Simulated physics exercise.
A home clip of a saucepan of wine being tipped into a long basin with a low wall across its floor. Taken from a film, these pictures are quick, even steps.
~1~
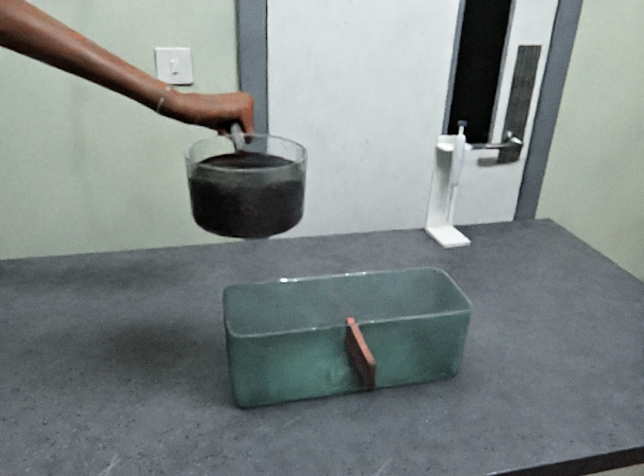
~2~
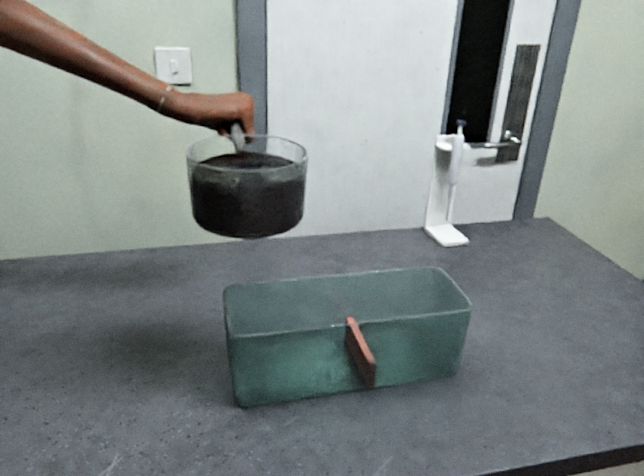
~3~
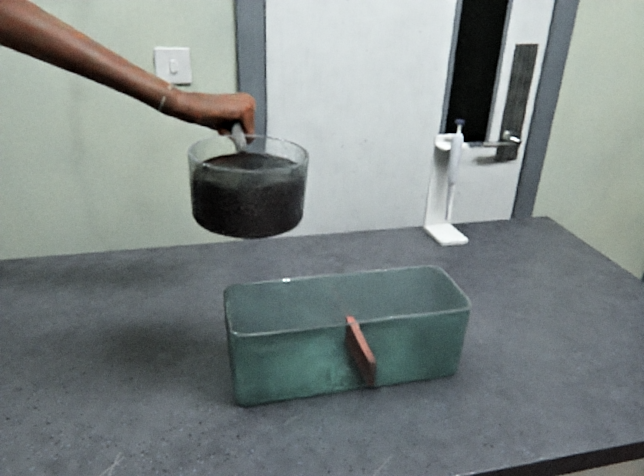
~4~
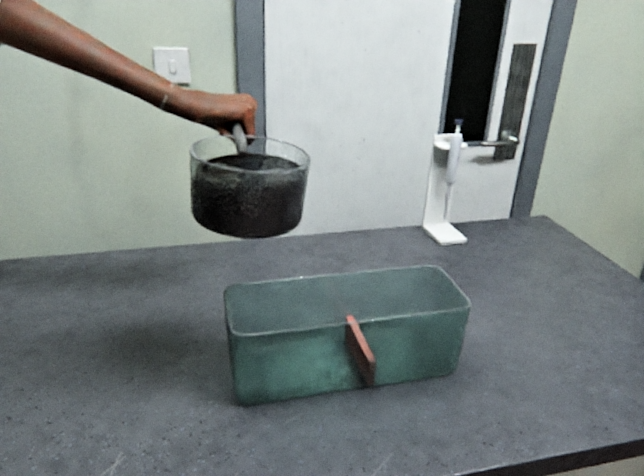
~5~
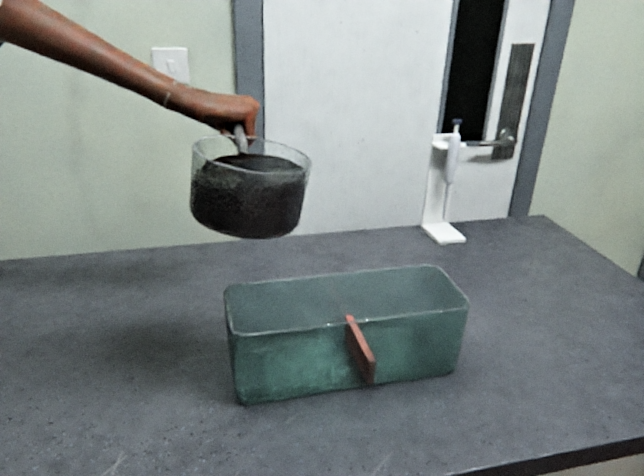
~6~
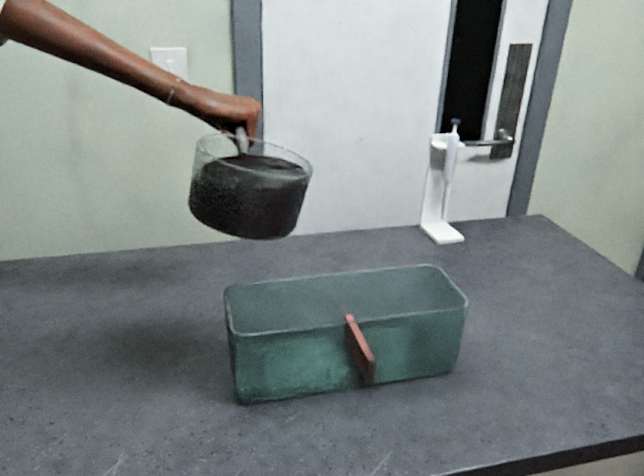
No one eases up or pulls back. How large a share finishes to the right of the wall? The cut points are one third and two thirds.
The share right of the wall is between one third and two thirds.
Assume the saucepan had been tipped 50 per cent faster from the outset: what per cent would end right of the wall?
40 per cent or thereabouts.
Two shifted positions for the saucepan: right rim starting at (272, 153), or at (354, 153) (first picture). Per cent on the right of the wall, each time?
The first start gives some 5 %, the second some 80 %.
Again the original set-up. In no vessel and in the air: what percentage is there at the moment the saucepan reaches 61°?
It's about 25 per cent.
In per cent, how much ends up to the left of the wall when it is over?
55 in a hundred.
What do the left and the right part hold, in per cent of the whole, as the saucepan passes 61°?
Roughly 5 per cent on the left, roughly 0 per cent on the right.
A moment on, the saucepan is tipped part way and 68 per cent is still to pour, 6 is left of the wall and 1 right of it.
Next, the saucepan is tipped on its side and 18 per cent is still to pour, 23 is left of the wall and 43 right of it.
Then the saucepan is tipped right over and 2 per cent is still to pour, 49 is left of the wall and 45 right of it.
Later the saucepan is tipped right over and 0 per cent is still to pour, 54 is left of the wall and 45 right of it.
In the end 54 per cent lies left of the wall, 45 right of it and 1 outside.
